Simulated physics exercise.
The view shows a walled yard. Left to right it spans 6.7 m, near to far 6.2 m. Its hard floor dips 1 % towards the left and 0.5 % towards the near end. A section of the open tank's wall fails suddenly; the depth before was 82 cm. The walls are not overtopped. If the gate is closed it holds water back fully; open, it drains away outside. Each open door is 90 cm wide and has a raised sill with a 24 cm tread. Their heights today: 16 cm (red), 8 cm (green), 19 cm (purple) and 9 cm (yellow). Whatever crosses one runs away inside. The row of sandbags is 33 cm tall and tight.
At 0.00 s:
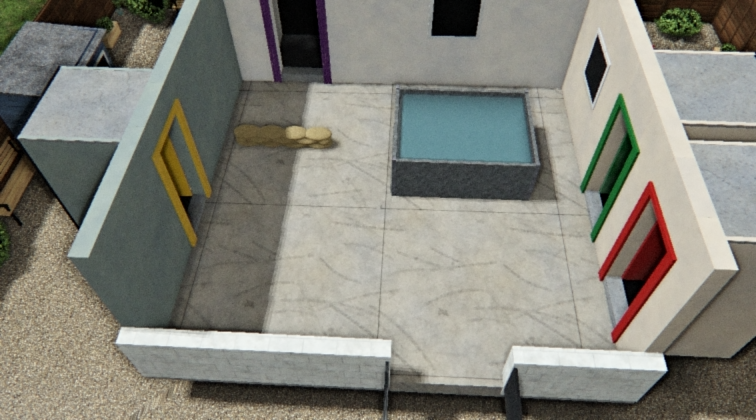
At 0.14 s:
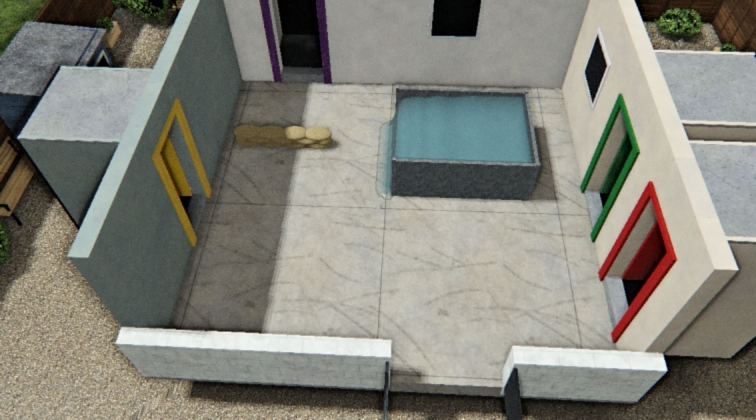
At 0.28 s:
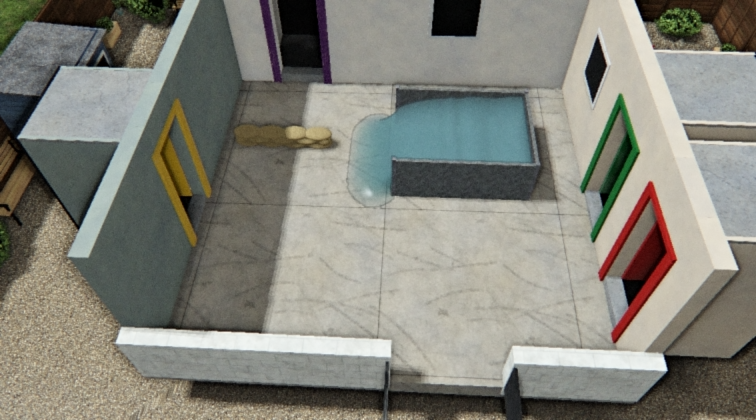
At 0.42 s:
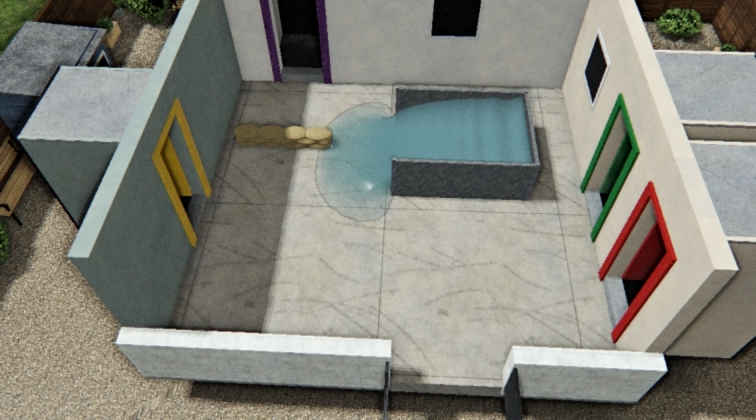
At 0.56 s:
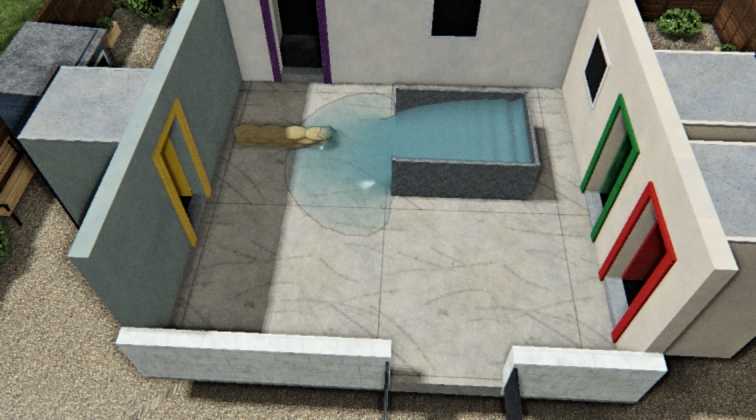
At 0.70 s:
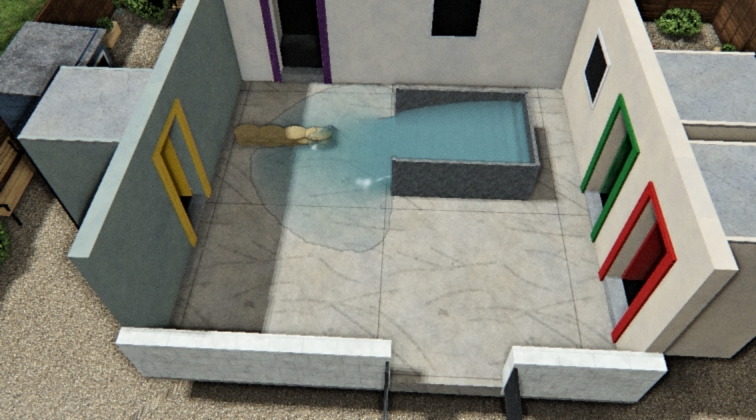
In a walled yard with coloured door surrounds, water pouring from the left side of an open tank and spreading leftward across the pale floor.
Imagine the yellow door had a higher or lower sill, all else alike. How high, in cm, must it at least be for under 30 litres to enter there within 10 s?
It would have to be roughly 27 cm high.
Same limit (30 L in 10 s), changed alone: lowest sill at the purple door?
About 24 cm at purple.
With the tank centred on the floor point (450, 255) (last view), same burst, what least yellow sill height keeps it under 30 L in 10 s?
Some 34 cm.
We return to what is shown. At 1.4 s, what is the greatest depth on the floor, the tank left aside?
About 50 cm.
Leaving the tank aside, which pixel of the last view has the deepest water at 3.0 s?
At about (164, 343).
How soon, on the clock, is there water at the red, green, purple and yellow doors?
Arrival: Red 5.5 s, green 6.5 s, purple 0.9 s, yellow 1.1 s.
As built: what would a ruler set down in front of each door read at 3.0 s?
In cm: Red 0, green 0, purple 30, yellow 25.
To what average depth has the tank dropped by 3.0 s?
Some 17 cm.
After 1.4 s water covers 40 % of the floor, deepest (50 cm) near (243, 82); 22 cm at the yellow door, 10 litres in over its 9 cm sill.
After 3.0 s water covers 40 % of the floor, deepest (46 cm) near (164, 343); 25 cm at the yellow door, 200 litres in over its 9 cm sill.
After 10.0 s water covers 95 % of the floor, deepest (12 cm) near (611, 329); 10 cm at the yellow door, 303 litres in over its 9 cm sill.
At the yellow door as built, the water arrived by 1.1 s and peaked near 31 cm at 2.2 s.
With a sill of 21.5 cm, 77 litres would have come in within the 10 s; with 29.5 cm, 19 litres. So under 30 litres takes about 27 cm.
